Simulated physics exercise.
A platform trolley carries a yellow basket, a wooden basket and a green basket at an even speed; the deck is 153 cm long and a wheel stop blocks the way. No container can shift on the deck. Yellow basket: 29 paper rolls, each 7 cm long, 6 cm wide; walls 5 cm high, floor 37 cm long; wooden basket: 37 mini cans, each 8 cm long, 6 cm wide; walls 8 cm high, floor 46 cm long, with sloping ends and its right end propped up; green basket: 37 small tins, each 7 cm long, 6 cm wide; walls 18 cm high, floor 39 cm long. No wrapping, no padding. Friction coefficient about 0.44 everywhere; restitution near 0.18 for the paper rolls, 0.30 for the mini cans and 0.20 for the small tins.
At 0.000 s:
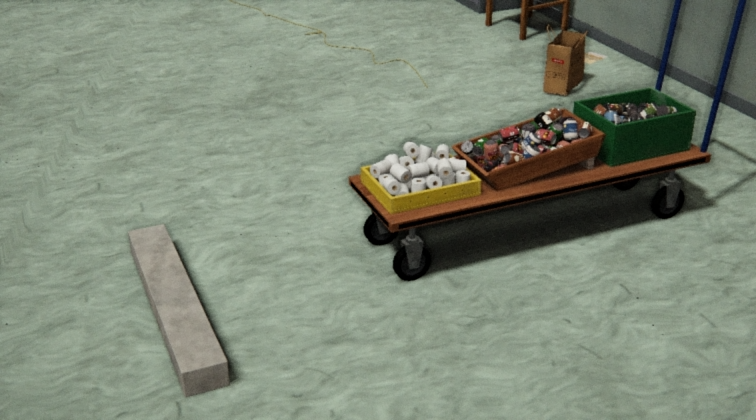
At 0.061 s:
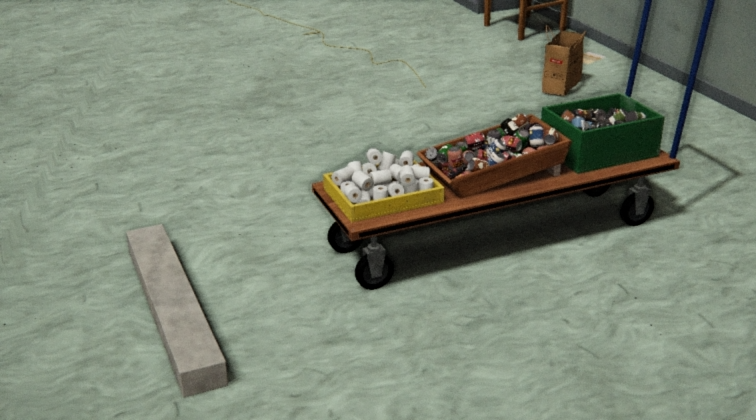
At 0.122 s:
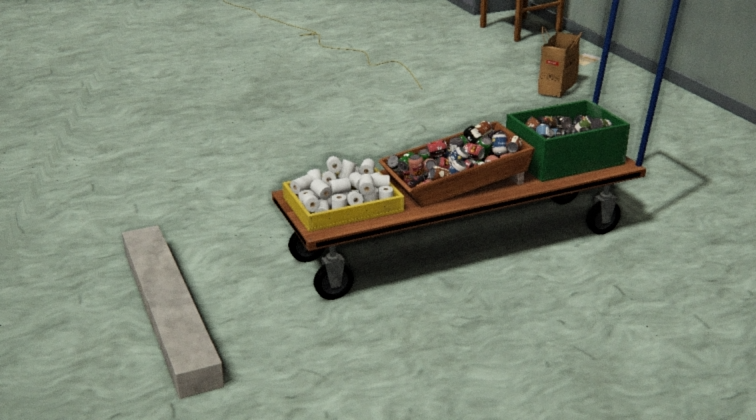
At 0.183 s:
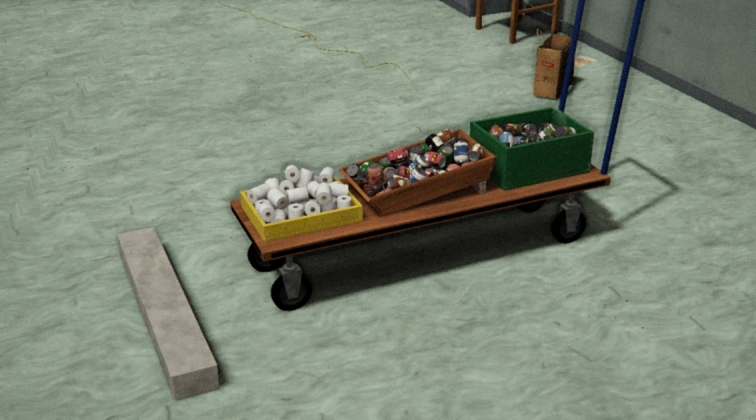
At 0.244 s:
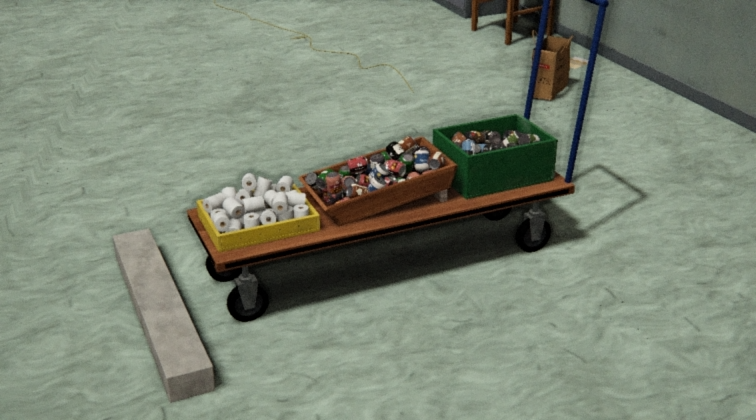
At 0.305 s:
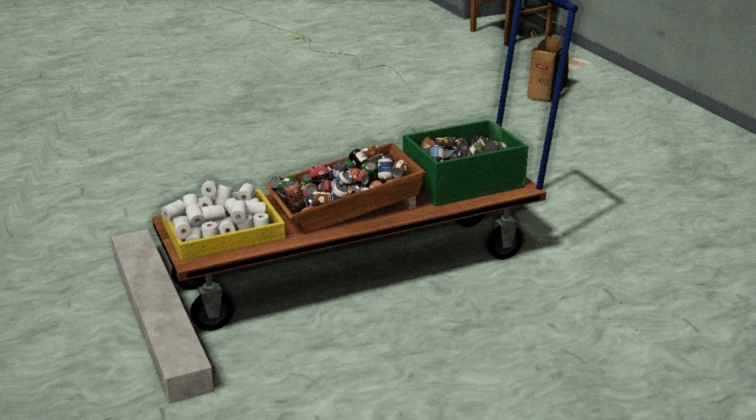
Platform trolley carrying a yellow basket of paper rolls, a wooden basket and a green basket, rolling left toward a grey block.
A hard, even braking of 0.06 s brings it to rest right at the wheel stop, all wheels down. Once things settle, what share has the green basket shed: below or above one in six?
Out of the green basket go under a sixth of the small tins.
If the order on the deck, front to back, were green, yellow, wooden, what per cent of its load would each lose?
In that case yellow basket 20, wooden basket 40, green basket 0 per cent.
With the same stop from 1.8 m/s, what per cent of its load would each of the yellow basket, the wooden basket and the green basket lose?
In that case yellow basket 20, wooden basket 10, green basket 0 per cent.
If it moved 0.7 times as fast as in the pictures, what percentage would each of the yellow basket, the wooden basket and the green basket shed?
In that case yellow basket 20, wooden basket 20, green basket 0 per cent.
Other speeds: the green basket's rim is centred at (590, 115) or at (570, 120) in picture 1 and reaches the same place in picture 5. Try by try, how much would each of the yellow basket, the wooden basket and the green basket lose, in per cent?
Yellow basket 20 then 10, wooden basket 10 then 0, green basket 0 then 0 per cent.
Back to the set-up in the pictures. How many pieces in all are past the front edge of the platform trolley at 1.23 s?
Roughly 12.
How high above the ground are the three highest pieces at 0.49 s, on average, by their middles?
Roughly 62 cm.
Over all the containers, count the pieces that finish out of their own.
Roughly 25 in all.
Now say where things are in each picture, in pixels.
In the first frame (we follow the rim corner now nearest the camera; the camera pans a little), green basket at (617, 125); wooden basket at (488, 173); 78 cm still to roll; nothing out yet.
In the second frame, green basket at (584, 132); wooden basket at (451, 181); 62 cm still to roll.
In the third frame, green basket at (547, 139); wooden basket at (411, 189); 47 cm still to roll.
In the fourth frame, green basket at (509, 148); wooden basket at (370, 199); 31 cm still to roll.
In the fifth frame, green basket at (470, 156); wooden basket at (327, 208); 15 cm still to roll.
In the sixth frame, green basket at (439, 163); wooden basket at (292, 215); stopping; nothing out yet.
After 0.37 s, 3 of 29 out of the yellow basket, 3 of 37 out of the wooden basket and 0 of 37 out of the green basket.
After 0.49 s, 8 of 29 out of the yellow basket, 8 of 37 out of the wooden basket and 0 of 37 out of the green basket.
After 0.72 s, 10 of 29 out of the yellow basket, 14 of 37 out of the wooden basket and 0 of 37 out of the green basket.
Outcome (at 1.23 s), 10 of 29 out of the yellow basket, 14 of 37 out of the wooden basket and 0 of 37 out of the green basket. Asked share, 0 of 37, 0 per cent.
